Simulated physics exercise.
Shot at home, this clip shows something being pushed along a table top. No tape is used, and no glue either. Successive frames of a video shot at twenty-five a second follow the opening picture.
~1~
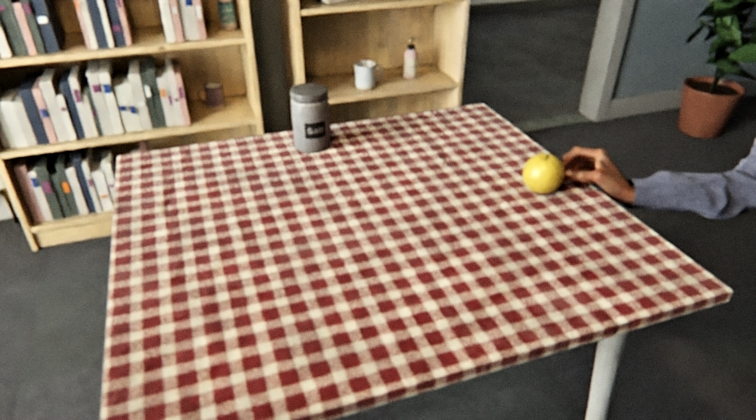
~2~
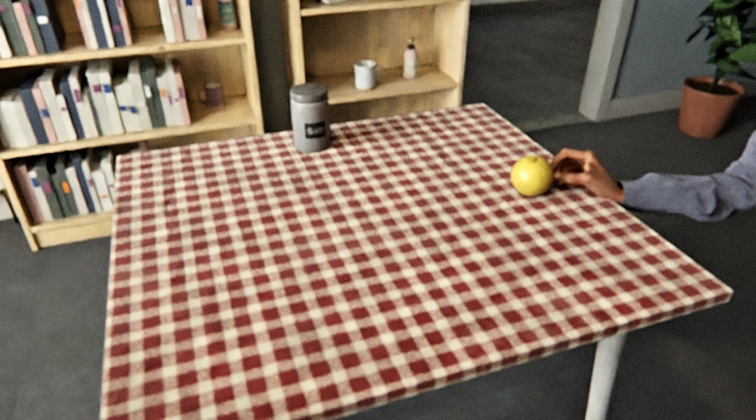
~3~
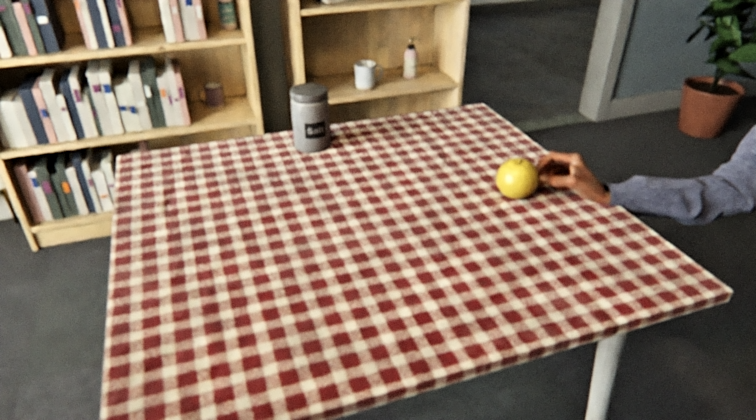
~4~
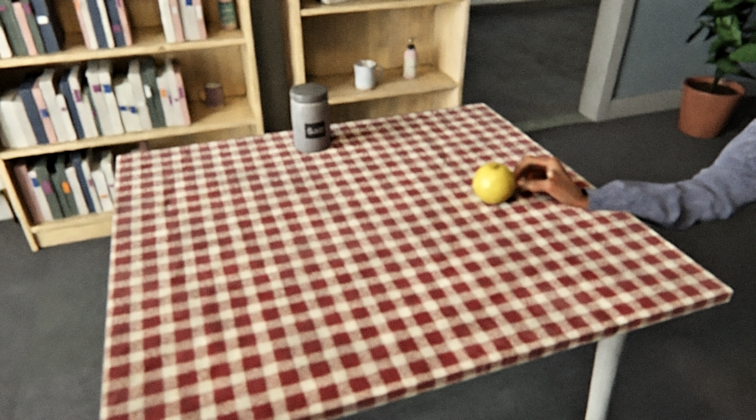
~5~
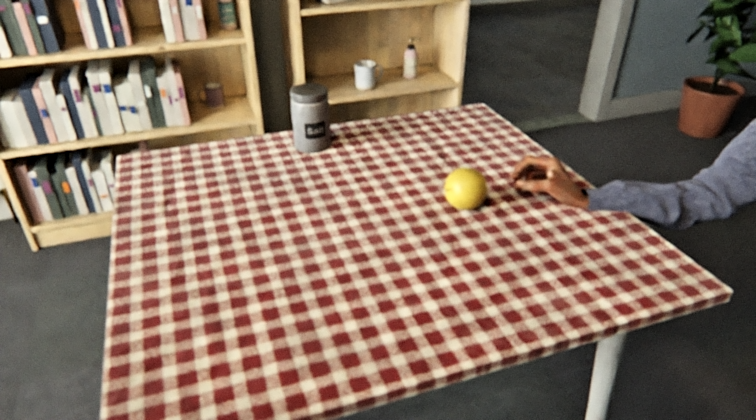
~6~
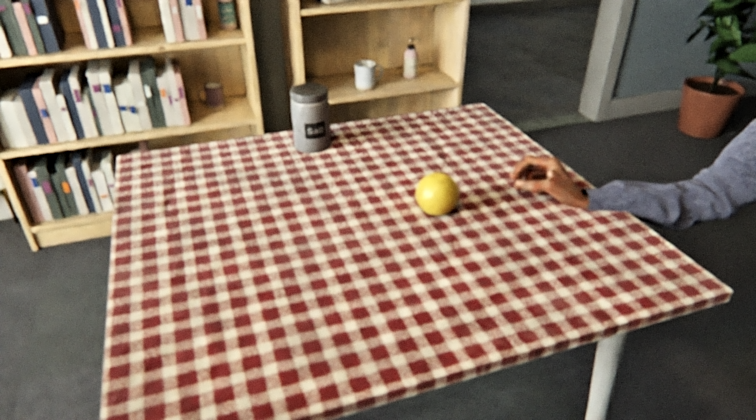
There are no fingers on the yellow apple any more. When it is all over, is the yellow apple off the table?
Departs the top.
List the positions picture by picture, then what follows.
Under the hand; yellow apple (544, 174), in the first frame.
Under the hand; yellow apple (532, 176), in the second frame.
Under the hand; yellow apple (518, 179), in the third frame.
Yellow apple (494, 183), in the fourth frame.
Yellow apple (466, 189) moved about its own width, in the fifth frame.
Yellow apple (438, 194) moved about its own width, in the sixth frame.
Then, 0.40 s later than the last frame, yellow apple moved well along near (109, 257).
Then, 0.90 s later than the last frame, yellow apple now off the table.
When it is over, off the table, yellow apple.
